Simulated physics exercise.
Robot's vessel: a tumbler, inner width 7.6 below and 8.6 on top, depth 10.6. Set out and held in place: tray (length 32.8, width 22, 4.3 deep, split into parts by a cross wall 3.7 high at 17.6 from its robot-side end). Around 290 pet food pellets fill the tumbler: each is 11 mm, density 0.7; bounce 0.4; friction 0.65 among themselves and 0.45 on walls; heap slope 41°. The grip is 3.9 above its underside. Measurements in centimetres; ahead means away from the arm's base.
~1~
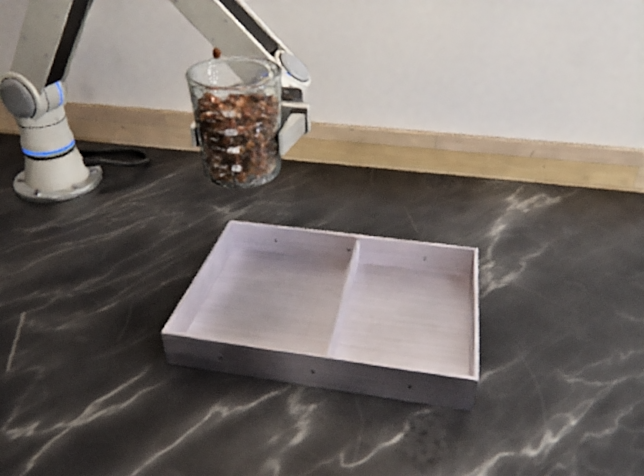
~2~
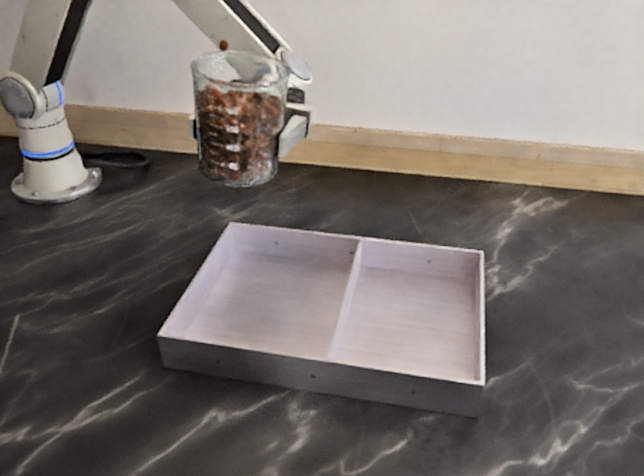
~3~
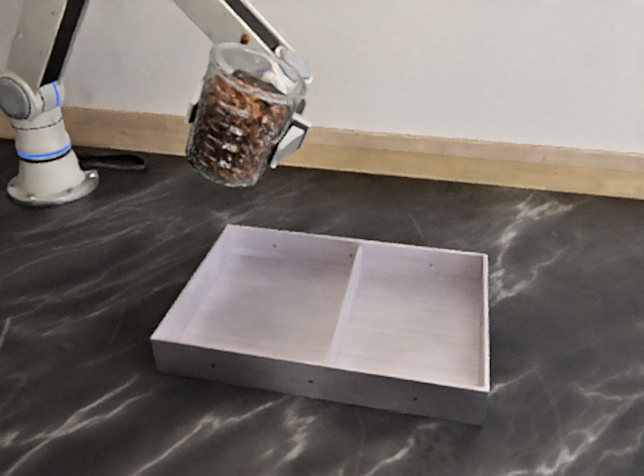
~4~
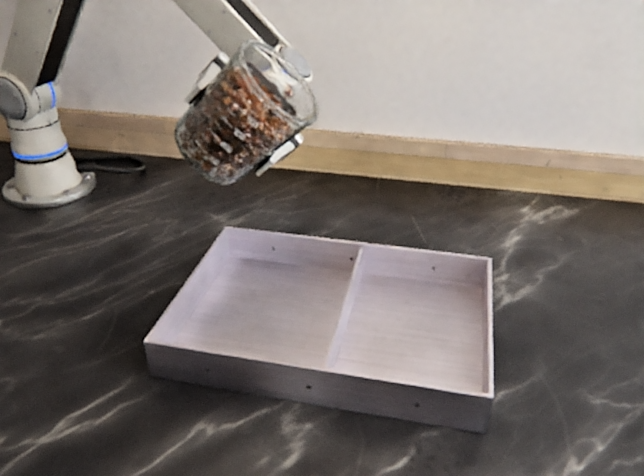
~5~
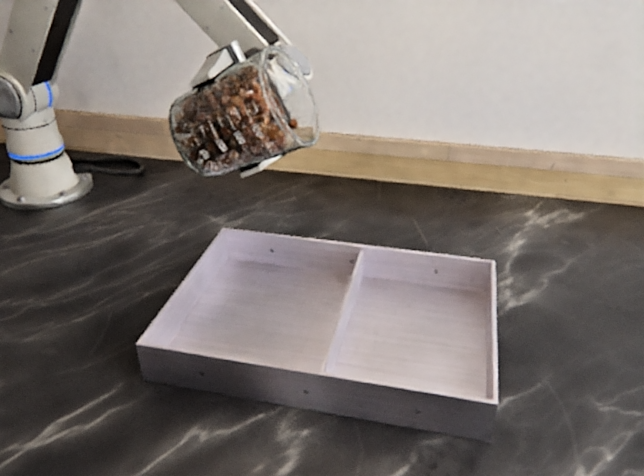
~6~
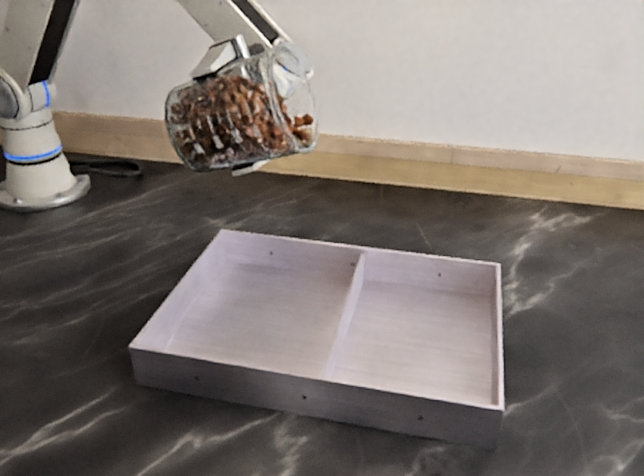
The clip shows a robot arm holding a clear tumbler of brown pellets above a dark marbled surface, steadily tilting it forward until it lies nearly on its side, while the pellets shift inside and a divided tray sits below.
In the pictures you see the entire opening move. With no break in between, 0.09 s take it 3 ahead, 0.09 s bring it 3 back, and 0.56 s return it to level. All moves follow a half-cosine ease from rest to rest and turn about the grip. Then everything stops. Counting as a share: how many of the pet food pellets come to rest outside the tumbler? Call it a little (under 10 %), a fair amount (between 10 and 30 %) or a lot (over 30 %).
A fair amount.
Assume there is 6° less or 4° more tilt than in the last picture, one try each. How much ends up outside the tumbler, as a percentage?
Roughly 10 per cent on the first try and 20 per cent on the second.
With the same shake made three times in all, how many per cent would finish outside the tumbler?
Probably about 30 in a hundred.
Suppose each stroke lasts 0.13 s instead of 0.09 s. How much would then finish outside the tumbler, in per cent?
That change gives some 5 percent.
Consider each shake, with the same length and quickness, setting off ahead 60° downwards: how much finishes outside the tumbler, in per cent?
Roughly 0 per cent.
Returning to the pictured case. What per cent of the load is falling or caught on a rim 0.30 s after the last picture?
Estimated fraction: Near 13 %.
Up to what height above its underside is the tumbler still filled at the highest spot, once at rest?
Height at rest: Approx. 9.5 cm.
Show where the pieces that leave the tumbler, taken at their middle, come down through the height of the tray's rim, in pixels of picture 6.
I'd say somewhere around (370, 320).
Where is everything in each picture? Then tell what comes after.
The tumbler middle at (239, 124), level; upper third of the load around (237, 111), from x 200 to 275, top at y 55; 290 in the tumbler, in the first frame.
The tumbler middle at (240, 121), tilted 7° forward; upper third of the load around (235, 107), from x 205 to 275, top at y 45, in the second frame.
The tumbler middle at (241, 119), tilted 24° forward; upper third of the load around (236, 105), from x 195 to 285, top at y 40, in the third frame.
The tumbler middle at (243, 119), tilted 46° forward; upper third of the load around (235, 103), from x 185 to 290, top at y 70, in the fourth frame.
The tumbler middle at (242, 118), tilted 63° forward; upper third of the load around (237, 100), from x 180 to 295, top at y 70, in the fifth frame.
The tumbler middle at (241, 116), tilted 70° forward; upper third of the load around (228, 98), from x 175 to 305, top at y 80; 290 in the tumbler, in the sixth frame.
Then, 0.30 s on, tilted 63° forward, highest piece 25 above the table; 243 in the tumbler, 9 in the far-side part, 1 in the robot-side part, 37 in flight or on a rim.
Then, 0.59 s on, tilted 11° forward, highest piece 29 above the table; 239 in the tumbler, 46 in the far-side part, 5 in the robot-side part.
Then, 0.94 s on, level, highest piece 29 above the table; 239 in the tumbler, 46 in the far-side part, 5 in the robot-side part.
Then, 1.99 s on, level, highest piece 29 above the table; 239 in the tumbler, 46 in the far-side part, 5 in the robot-side part.
In the end, 239 in the tumbler, 46 in the far-side part, 5 in the robot-side part. That is 18 % outside the tumbler.
